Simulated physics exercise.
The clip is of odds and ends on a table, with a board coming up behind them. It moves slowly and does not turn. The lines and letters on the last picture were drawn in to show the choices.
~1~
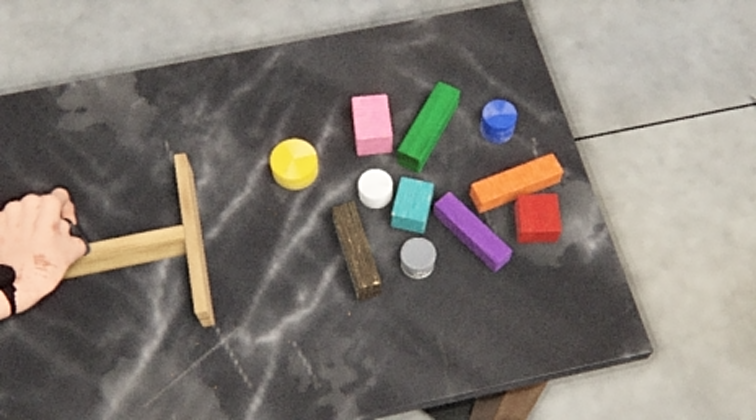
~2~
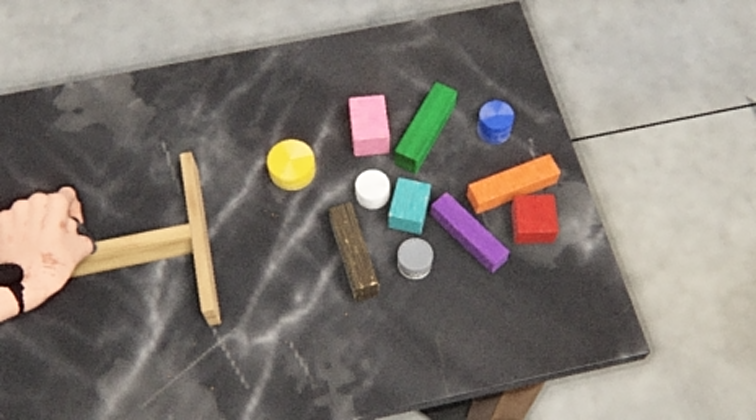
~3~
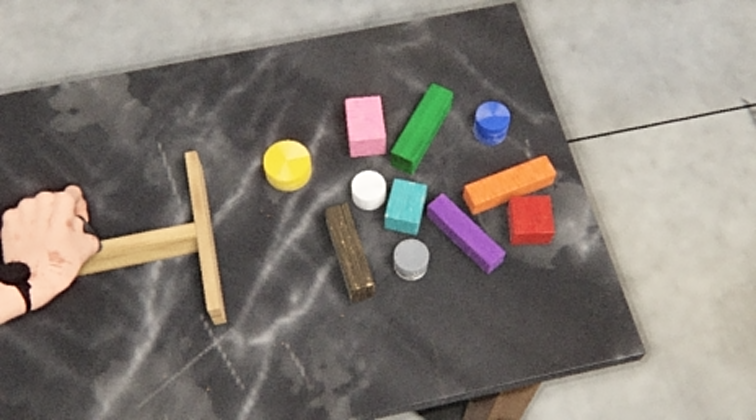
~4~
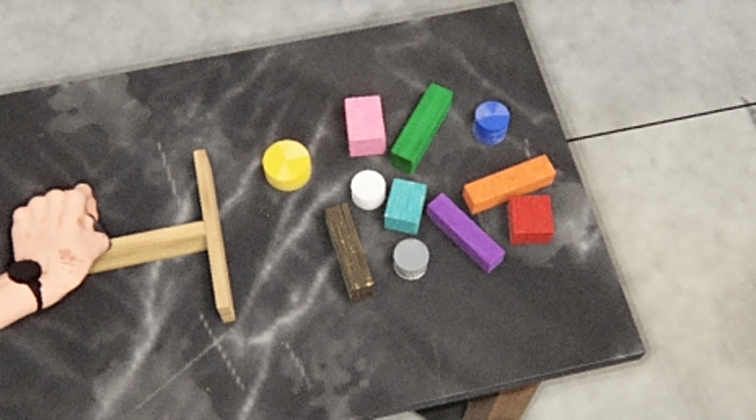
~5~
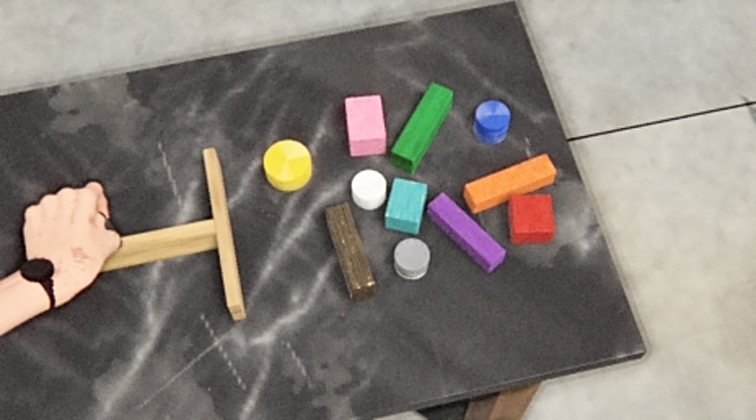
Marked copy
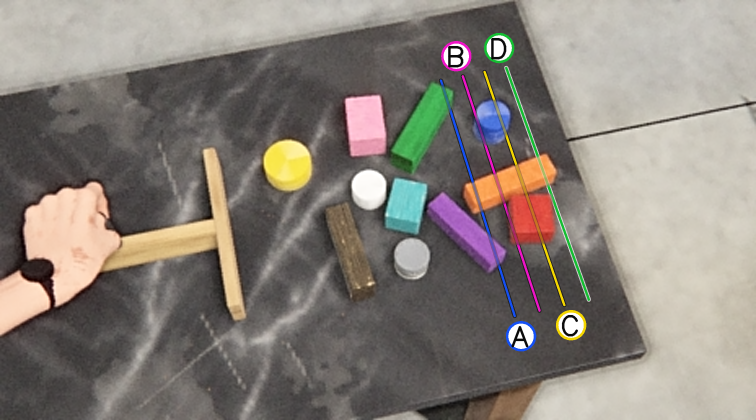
We see colourful blocks, bars and round tins spread on a dark marbled table. From the left, a hand slowly slides a T-shaped wooden board rightward, narrowing the gap to the objects, which stay still without being touched.
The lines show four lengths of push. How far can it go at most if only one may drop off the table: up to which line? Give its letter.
As far as mark A.
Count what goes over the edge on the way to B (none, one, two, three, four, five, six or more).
Two.
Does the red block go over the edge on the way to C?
By then, yes.
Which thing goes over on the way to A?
The orange bar goes over.
On the copy, A at (475, 190); B at (499, 185); C at (522, 181); D at (545, 176).
On A. First, board (313, 204); yellow tin (332, 158); red block (530, 219).
Then, board (406, 186); orange bar (535, 177); purple bar (492, 232).
Finally, board (474, 172); orange bar over the edge; red block (589, 214); one fallen.
By contrast, B drops two; C drops three; D drops five.
